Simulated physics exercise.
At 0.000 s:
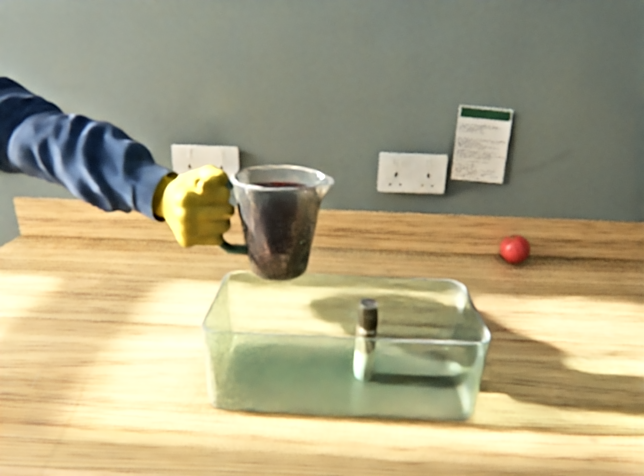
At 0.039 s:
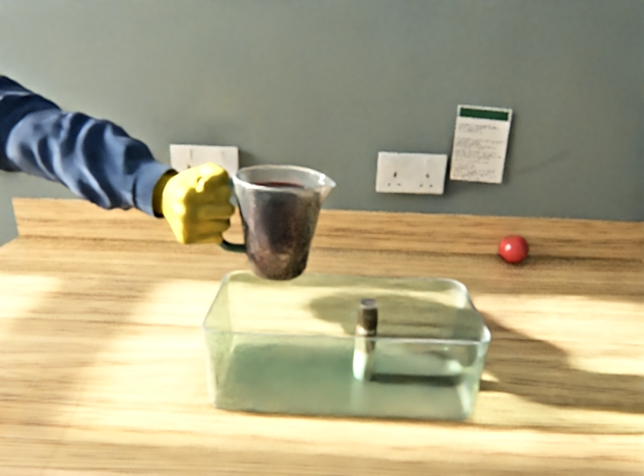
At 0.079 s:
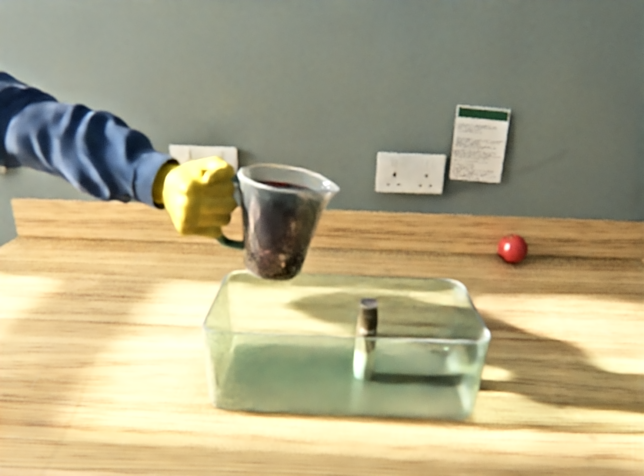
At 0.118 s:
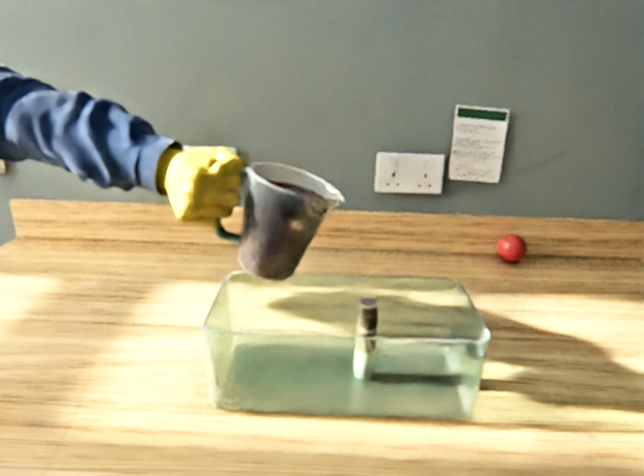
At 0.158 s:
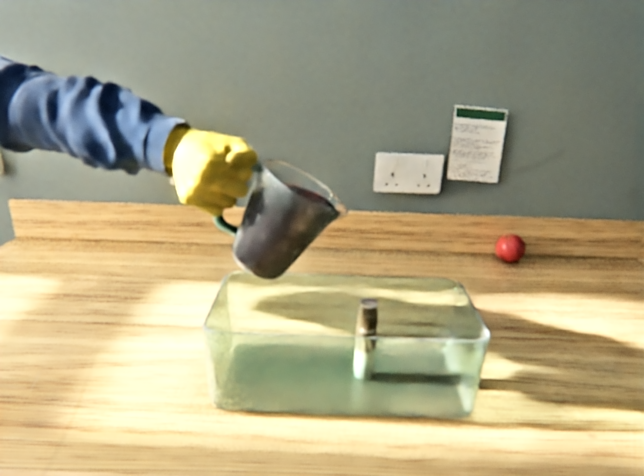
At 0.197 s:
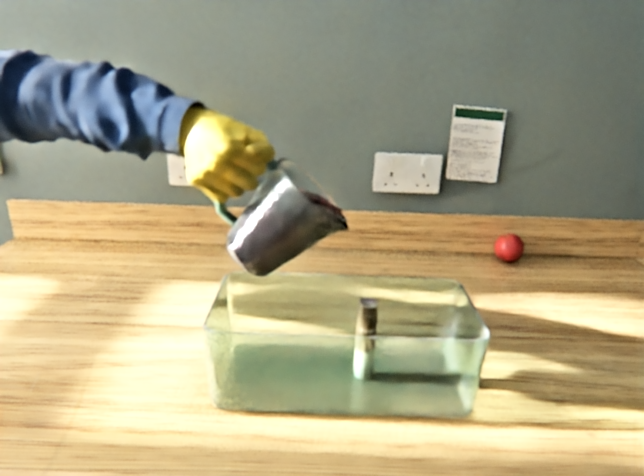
A yellow-gloved hand held a measuring jug of dark red liquid above a clear basin with a small tin standing inside, then smoothly tilted it rightward until the liquid reached the spout.
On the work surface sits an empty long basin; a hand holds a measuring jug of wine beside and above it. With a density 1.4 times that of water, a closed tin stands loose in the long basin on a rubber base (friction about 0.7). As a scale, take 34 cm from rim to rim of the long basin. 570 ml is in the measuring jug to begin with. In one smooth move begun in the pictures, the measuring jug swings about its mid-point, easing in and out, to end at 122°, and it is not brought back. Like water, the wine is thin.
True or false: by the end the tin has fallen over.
True.
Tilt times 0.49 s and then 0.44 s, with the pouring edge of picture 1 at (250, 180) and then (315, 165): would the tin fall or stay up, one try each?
Trial 1 - tin stays standing; trial 2 - tin tips.
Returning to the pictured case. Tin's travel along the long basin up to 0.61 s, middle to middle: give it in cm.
The tin has gone some 1 cm.
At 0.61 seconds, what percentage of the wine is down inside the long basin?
Value: Approx. 96 %.
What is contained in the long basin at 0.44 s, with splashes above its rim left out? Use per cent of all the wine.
Around 56 percent.
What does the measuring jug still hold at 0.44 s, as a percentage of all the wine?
Close to 30 in a hundred.
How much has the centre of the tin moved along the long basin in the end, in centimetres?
Roughly 7.5 cm.
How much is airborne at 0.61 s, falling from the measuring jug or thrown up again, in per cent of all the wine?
Close to 2 %.
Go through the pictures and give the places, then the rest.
In the first picture, tilt 0°; pouring edge (334, 181); surface from (239, 189) to (321, 192); the long basin's rim runs from (215, 299) to (475, 310); the tin's top is at (369, 307).
In the second picture, tilt 2°; pouring edge (335, 183); surface from (241, 188) to (322, 194).
In the third picture, tilt 8°; pouring edge (339, 189); surface from (245, 186) to (324, 196).
In the fourth picture, tilt 17°; pouring edge (344, 198); surface from (250, 185) to (330, 200).
In the fifth picture, tilt 29°; pouring edge (348, 212); surface from (250, 200) to (339, 207).
In the sixth picture, tilt 43°; pouring edge (349, 228); surface from (246, 212) to (344, 217); 1 per cent is over the edge.
By 0.44 s the tilt is 118° and 31 per cent is still to pour; the tin stands where it began.
By 0.61 s the tilt is 122° and 1 per cent is still to pour; the tin leans 9°.
By 0.79 s the tilt is 122° and 0 per cent is still to pour; the tin leans 37°.
By 0.99 s the tilt is 122° and 0 per cent is still to pour; the tin lies on its side.
At rest the tin lies on its side.
